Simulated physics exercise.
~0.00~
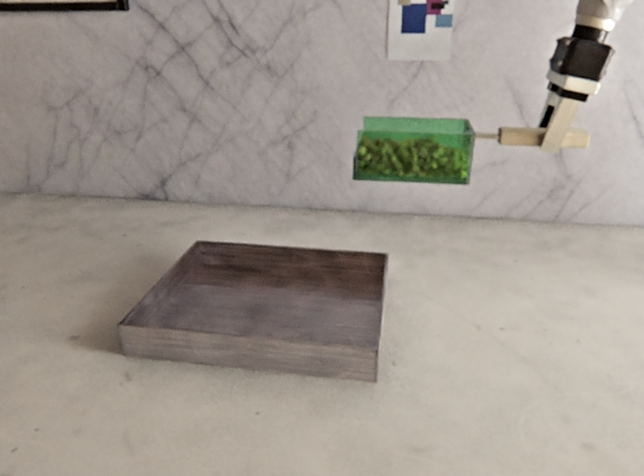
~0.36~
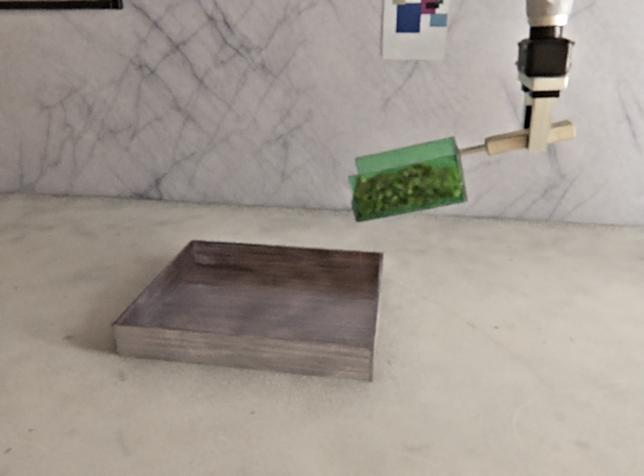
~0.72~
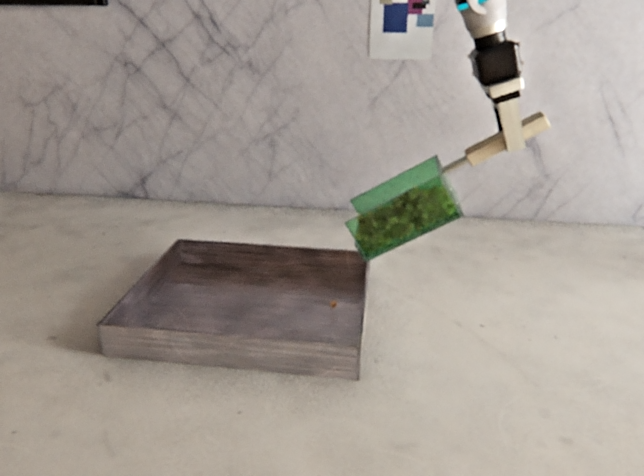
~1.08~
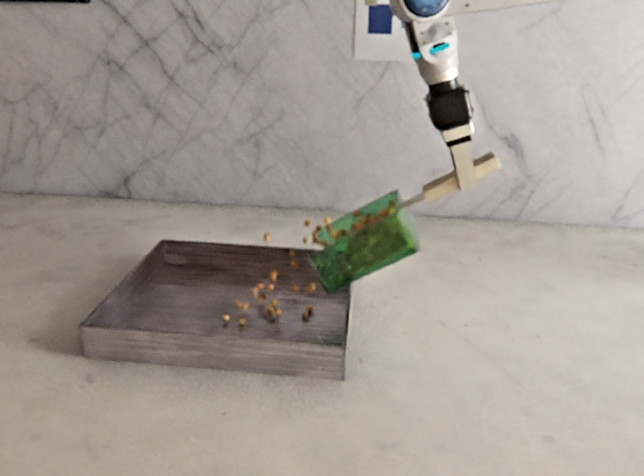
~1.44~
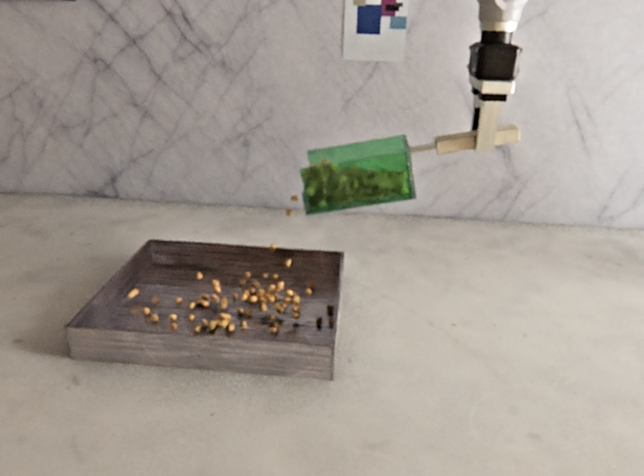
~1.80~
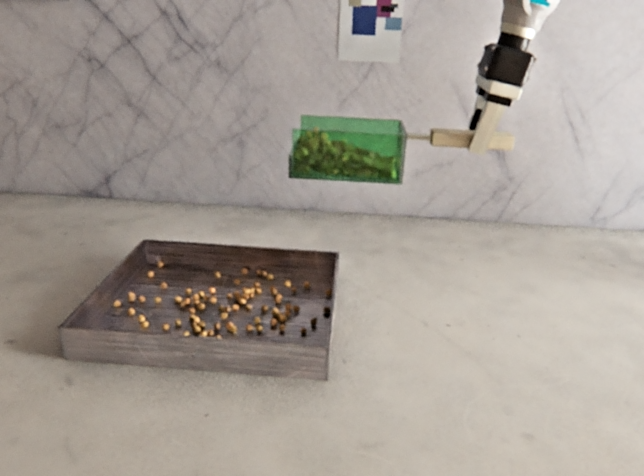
The clip opens with a robotic arm holding a green, see-through box of small round pieces above and to the right of a shallow, greyish wooden tray on a pale surface. The arm lowers the box and tips its left end down toward the tray's right edge. As the box stays steeply tilted, tan chickpeas spill out and scatter across the tray. The arm then lifts the box and eases it back, with a few last pieces still dropping. It ends with the box level above the tray, most of its load still inside, and chickpeas spread over the tray floor.
